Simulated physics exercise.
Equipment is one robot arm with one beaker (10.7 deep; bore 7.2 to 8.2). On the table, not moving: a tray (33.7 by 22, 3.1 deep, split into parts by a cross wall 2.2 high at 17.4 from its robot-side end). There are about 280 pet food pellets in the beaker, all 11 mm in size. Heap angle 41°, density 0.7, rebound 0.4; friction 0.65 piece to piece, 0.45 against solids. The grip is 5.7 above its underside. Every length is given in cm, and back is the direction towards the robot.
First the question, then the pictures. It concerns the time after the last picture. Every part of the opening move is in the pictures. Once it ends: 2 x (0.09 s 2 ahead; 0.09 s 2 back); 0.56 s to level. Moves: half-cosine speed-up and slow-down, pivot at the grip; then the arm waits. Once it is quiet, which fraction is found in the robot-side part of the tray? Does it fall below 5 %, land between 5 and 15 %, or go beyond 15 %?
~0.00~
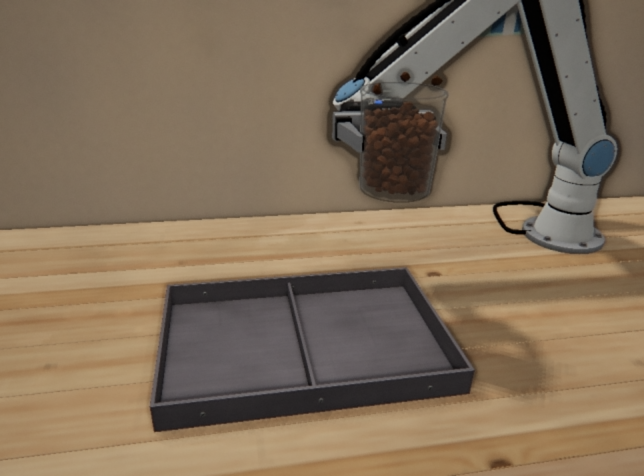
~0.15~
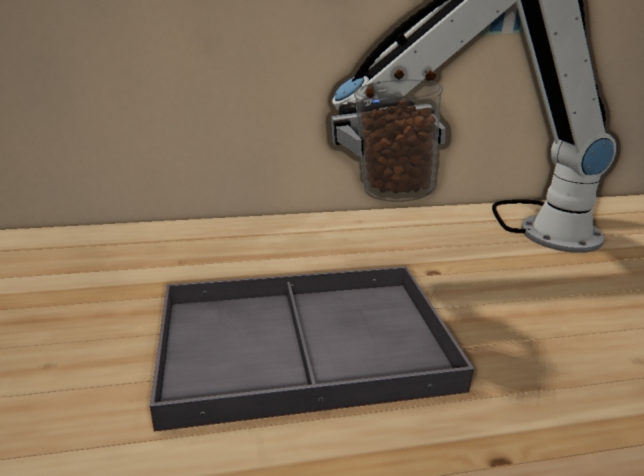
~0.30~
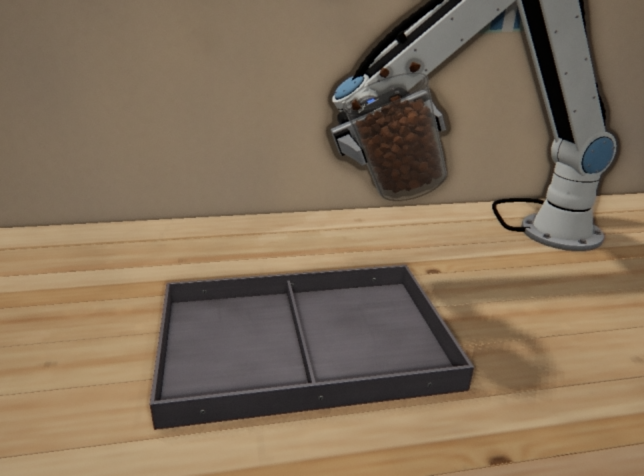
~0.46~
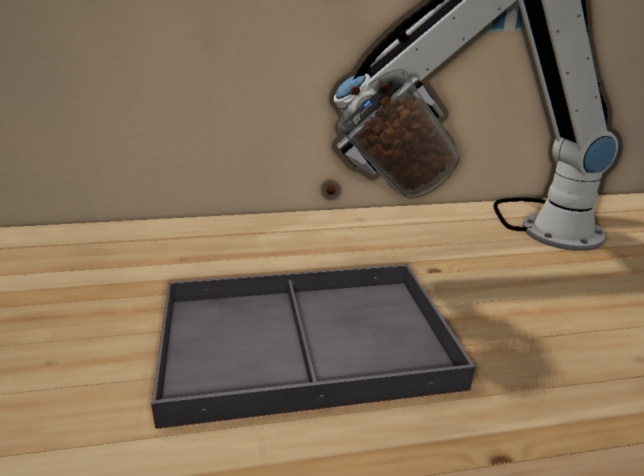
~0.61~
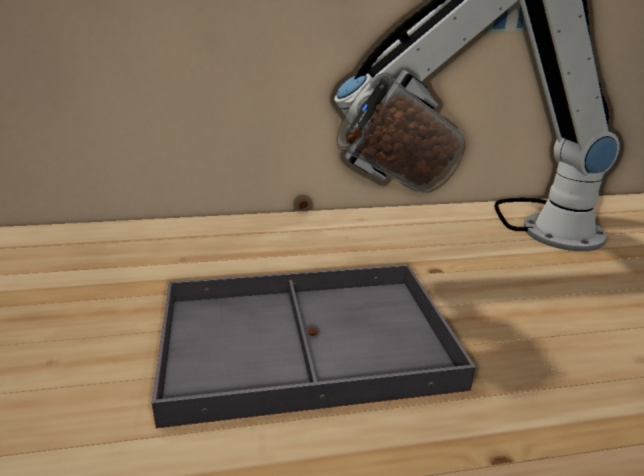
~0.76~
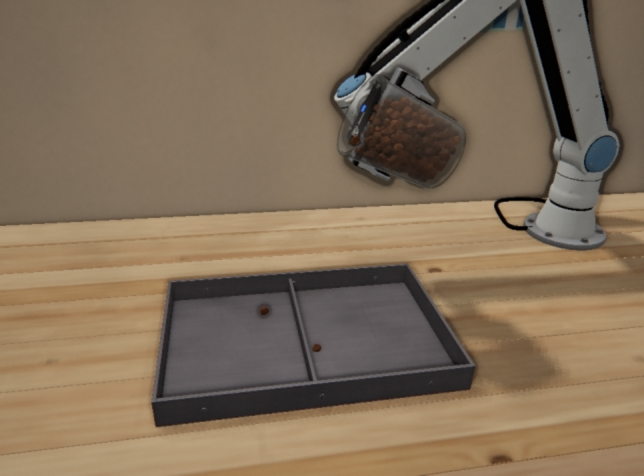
It falls below 5 %.
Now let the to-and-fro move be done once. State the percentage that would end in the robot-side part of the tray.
I'd expect close to 0 per cent then.
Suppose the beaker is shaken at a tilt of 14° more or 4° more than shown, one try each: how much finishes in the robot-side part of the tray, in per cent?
About 5 per cent for the first try and 5 per cent for the second.
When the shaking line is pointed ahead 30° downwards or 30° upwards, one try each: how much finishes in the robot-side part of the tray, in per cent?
It comes to around 0 per cent on the first try and around 5 per cent on the second.
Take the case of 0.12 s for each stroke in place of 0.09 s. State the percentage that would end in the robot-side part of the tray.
About 0 per cent in that case.
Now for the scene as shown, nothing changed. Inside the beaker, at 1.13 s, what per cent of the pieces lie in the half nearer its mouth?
I'd say close to 40 per cent.
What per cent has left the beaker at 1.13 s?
About 5 per cent.
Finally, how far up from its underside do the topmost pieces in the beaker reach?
Around 11.0 centimetres above the underside.
By 1.13 s, tilted 64° forward, highest piece 28 above the table; 269 in the beaker, 3 in the far-side part, 1 in the robot-side part, 10 in flight or on a rim.
By 1.50 s, tilted 16° forward, highest piece 31 above the table; 267 in the beaker, 12 in the far-side part, 4 in the robot-side part.
By 1.88 s, level, highest piece 32 above the table; 267 in the beaker, 13 in the far-side part, 3 in the robot-side part.
By 2.93 s, level, highest piece 32 above the table; 267 in the beaker, 13 in the far-side part, 3 in the robot-side part.
Final count, 267 in the beaker, 13 in the far-side part, 3 in the robot-side part. That is 1 % in the robot-side part of the tray.
